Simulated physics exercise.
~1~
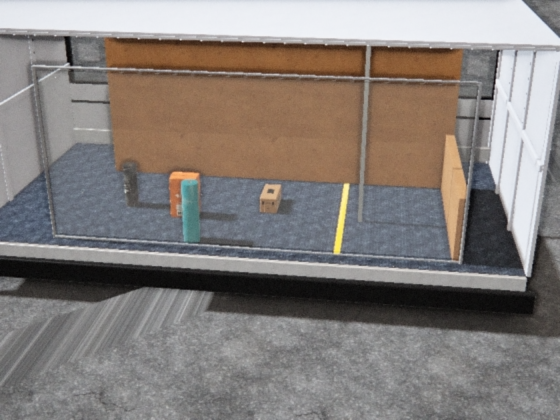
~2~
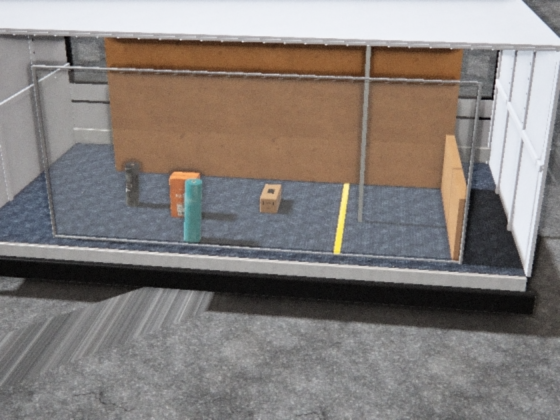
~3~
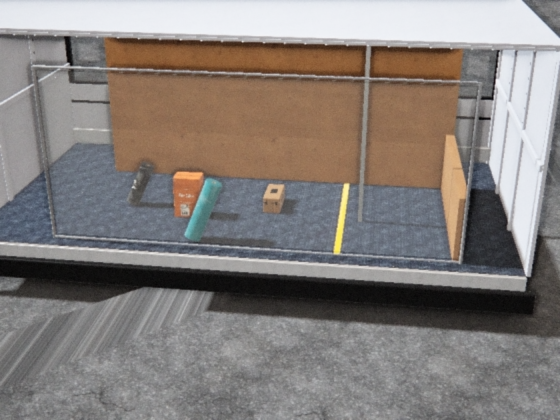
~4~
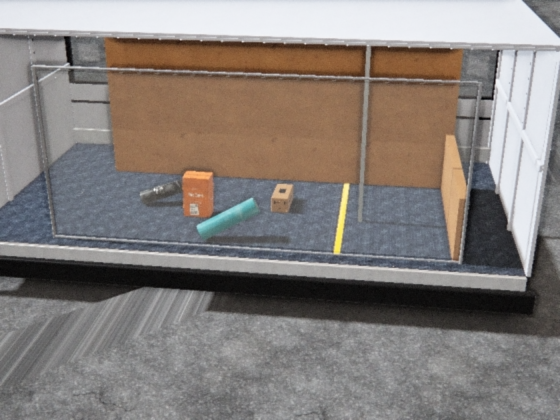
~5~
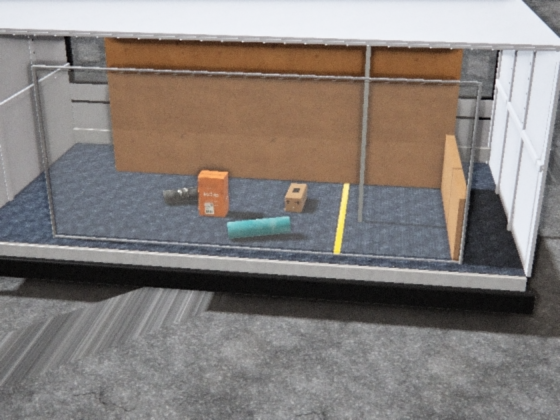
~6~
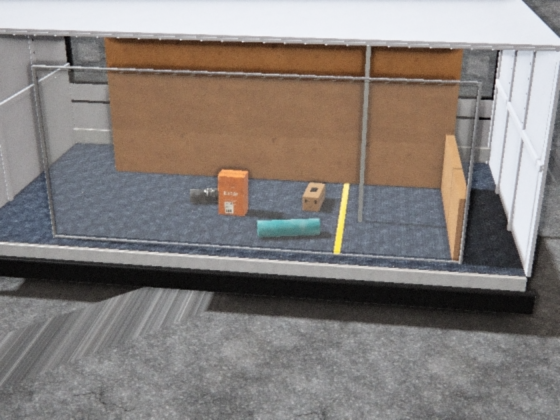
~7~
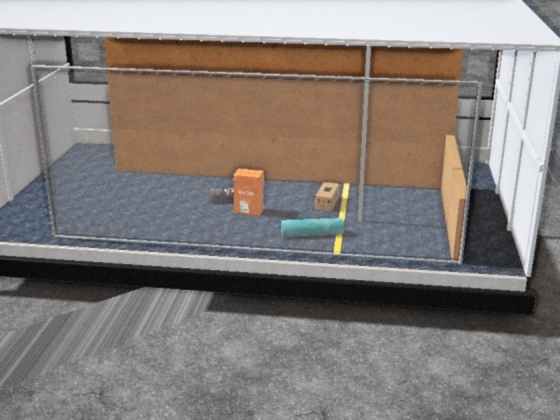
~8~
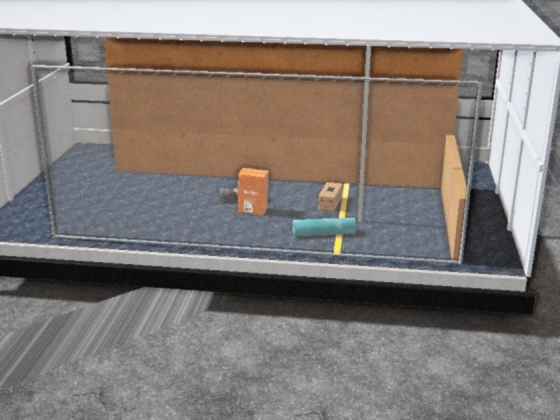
Teal roll and black roll toppling, then sliding right with upright orange pack and brown box, all centred short of yellow line.
